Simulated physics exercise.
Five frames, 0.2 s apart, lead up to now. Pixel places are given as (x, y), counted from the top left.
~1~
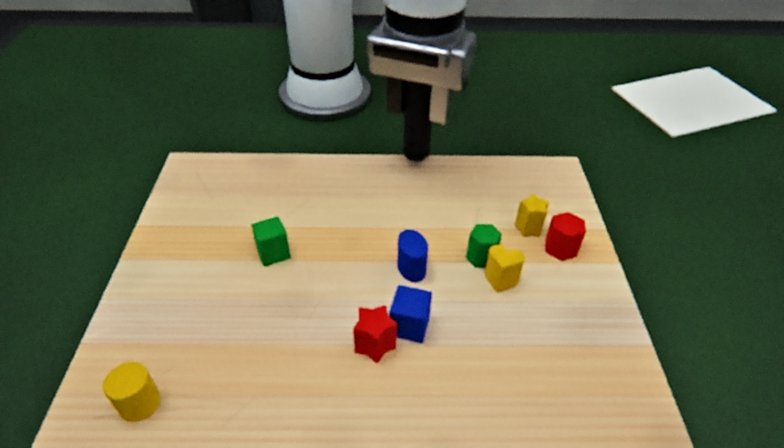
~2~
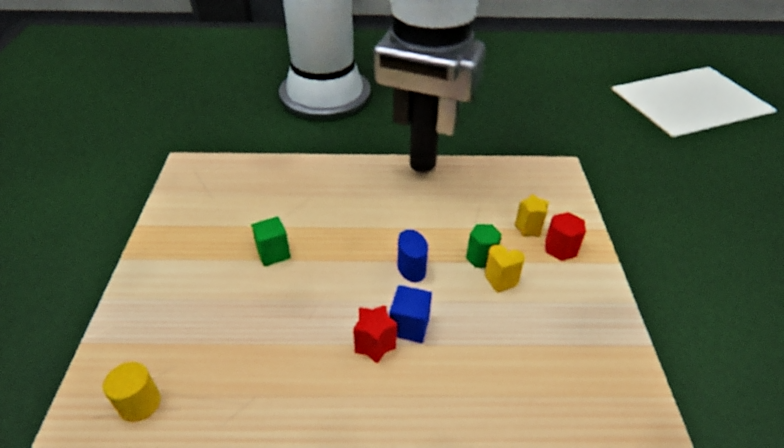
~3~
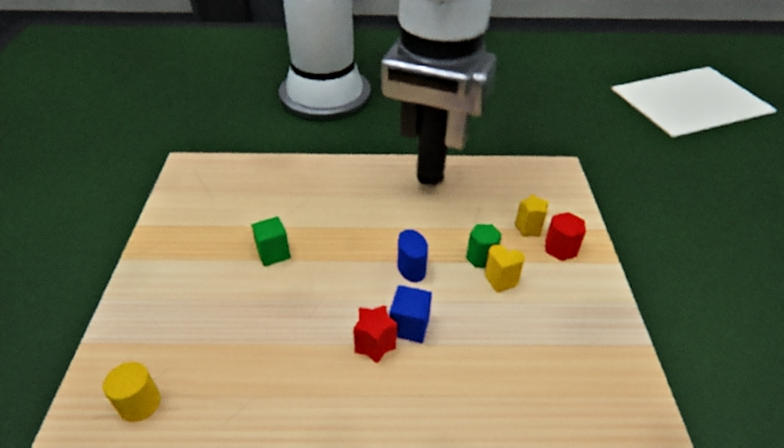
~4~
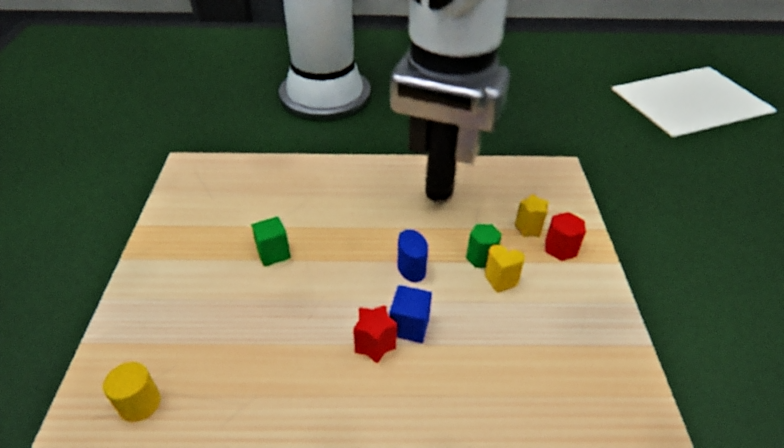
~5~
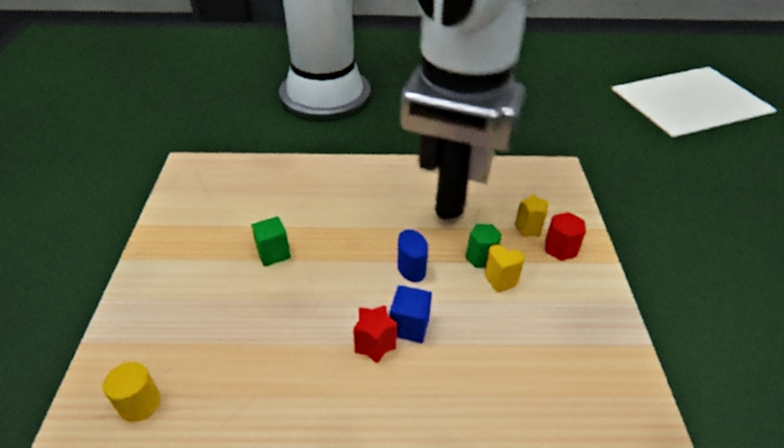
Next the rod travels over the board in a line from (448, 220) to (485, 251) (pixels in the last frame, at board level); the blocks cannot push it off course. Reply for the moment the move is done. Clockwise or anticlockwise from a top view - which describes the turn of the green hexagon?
From the top: Clockwise.
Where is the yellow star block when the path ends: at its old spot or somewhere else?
It is untouched.
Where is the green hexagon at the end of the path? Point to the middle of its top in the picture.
Its top centre is at about (497, 249).
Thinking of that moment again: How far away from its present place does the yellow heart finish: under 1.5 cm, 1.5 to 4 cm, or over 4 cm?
Shift: 1.5 to 4 cm.
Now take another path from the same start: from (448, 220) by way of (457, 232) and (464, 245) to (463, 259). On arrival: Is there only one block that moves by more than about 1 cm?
No.
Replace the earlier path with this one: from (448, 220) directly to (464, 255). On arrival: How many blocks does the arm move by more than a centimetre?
The number is two.
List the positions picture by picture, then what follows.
Rod's lower end at (416, 154); green hexagon at (486, 233); yellow heart at (507, 255); yellow star block at (536, 203), in the first frame.
Rod at (423, 165); blocks still, in the second frame.
Rod at (430, 178); blocks still, in the third frame.
Rod at (439, 194); blocks still, in the fourth frame.
Rod at (449, 212); green hexagon at (486, 233); yellow heart at (507, 255); yellow star block at (536, 203), in the fifth frame.
On the path given first. Halfway along, rod at (468, 228); nothing pushed yet.
At the end, rod at (487, 243); green hexagon at (497, 249), turned 30° clockwise; yellow heart at (516, 269), turned 35° anticlockwise; yellow star block still.
